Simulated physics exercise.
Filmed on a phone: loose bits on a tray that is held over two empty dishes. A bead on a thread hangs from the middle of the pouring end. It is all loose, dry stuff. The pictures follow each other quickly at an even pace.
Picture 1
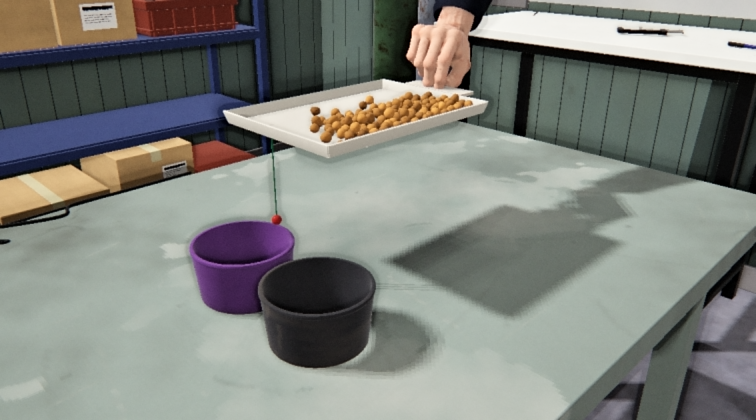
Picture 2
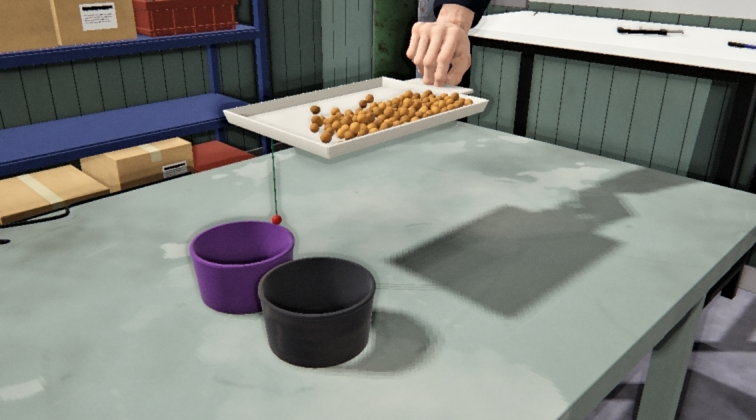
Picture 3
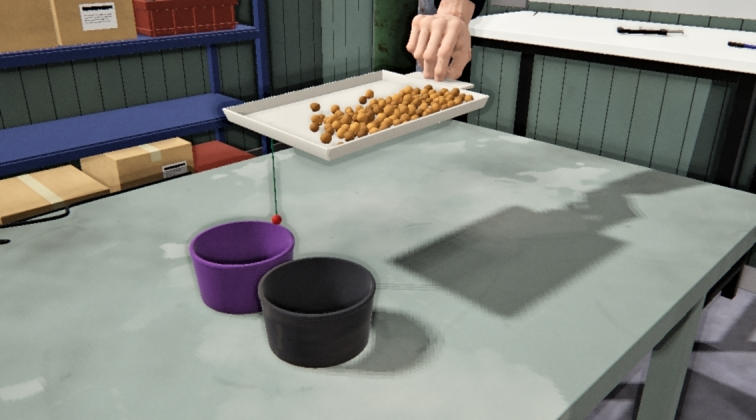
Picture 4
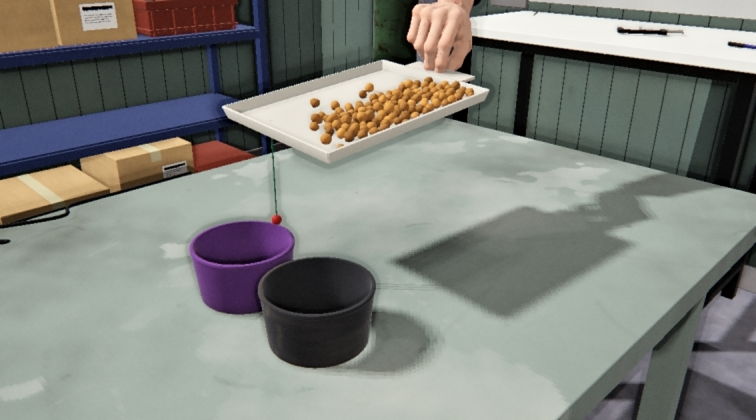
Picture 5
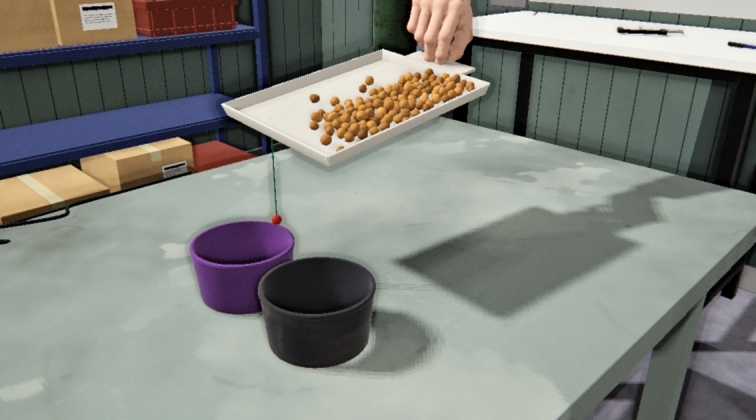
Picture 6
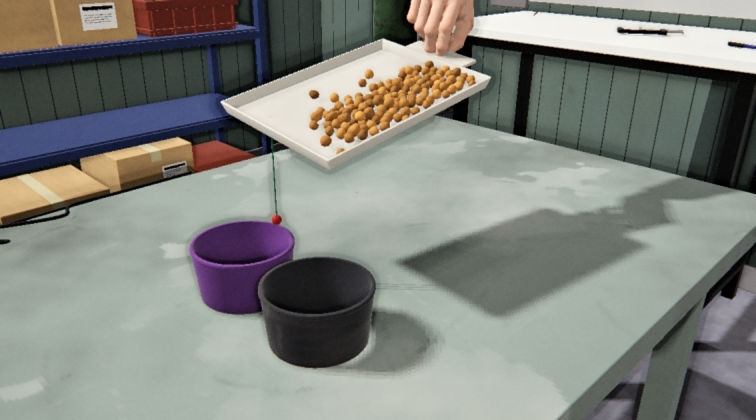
A hand gradually tilts a white tray of roasted chickpeas above purple and black dishes.
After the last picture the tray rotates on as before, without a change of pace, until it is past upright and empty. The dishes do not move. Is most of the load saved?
Caught overall: Less than half.
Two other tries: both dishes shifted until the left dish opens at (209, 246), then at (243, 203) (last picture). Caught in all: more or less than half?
One: Under half. Two: Under half.
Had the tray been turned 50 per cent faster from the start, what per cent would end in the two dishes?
Some 40 per cent.
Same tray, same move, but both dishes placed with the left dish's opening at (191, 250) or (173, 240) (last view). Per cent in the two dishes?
In turn 10 and 0 in a hundred.
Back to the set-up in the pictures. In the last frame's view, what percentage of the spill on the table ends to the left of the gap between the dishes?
Close to 0 per cent.
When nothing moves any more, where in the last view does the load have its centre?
Roughly at (350, 305).
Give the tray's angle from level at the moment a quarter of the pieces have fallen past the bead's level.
Around 100° of tilt.
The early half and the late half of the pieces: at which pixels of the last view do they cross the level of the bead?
Early half (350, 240), late half (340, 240).
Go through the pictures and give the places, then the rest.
In the first picture, corners of the pouring end at (228, 111) and (328, 144), level; middle of the load at (388, 115), roasted chickpeas; left dish at (201, 279); right dish at (273, 328); bead on its thread at (277, 220).
In the second picture, corners of the pouring end at (228, 110) and (328, 145), level; middle of the load at (388, 114).
In the third picture, corners of the pouring end at (228, 109) and (328, 147), tipped barely, lowest at the right corner; middle of the load at (389, 109).
In the fourth picture, corners of the pouring end at (227, 106) and (328, 151), tipped a little, lowest at the right corner; middle of the load at (389, 105).
In the fifth picture, corners of the pouring end at (227, 104) and (328, 154), tipped a little, lowest at the right corner; middle of the load at (389, 102).
In the sixth picture, corners of the pouring end at (226, 102) and (328, 157), tipped a little, lowest at the right corner; middle of the load at (388, 99); left dish at (201, 279); right dish at (273, 328).
Soon after the last picture, tray tipped steeply; nearly all on the tray; a small part in the right dish; a stray few outside both.
A little later, tray tipped right over; nearly all on the tray; a small part in the right dish; a stray few outside both; a stray few in the air.
Later still, tray tipped past a quarter turn; about a quarter in the right dish; a stray few in the left dish; most outside both.
At rest, tray tipped past a quarter turn; about a quarter in the right dish; a stray few in the left dish; most outside both.
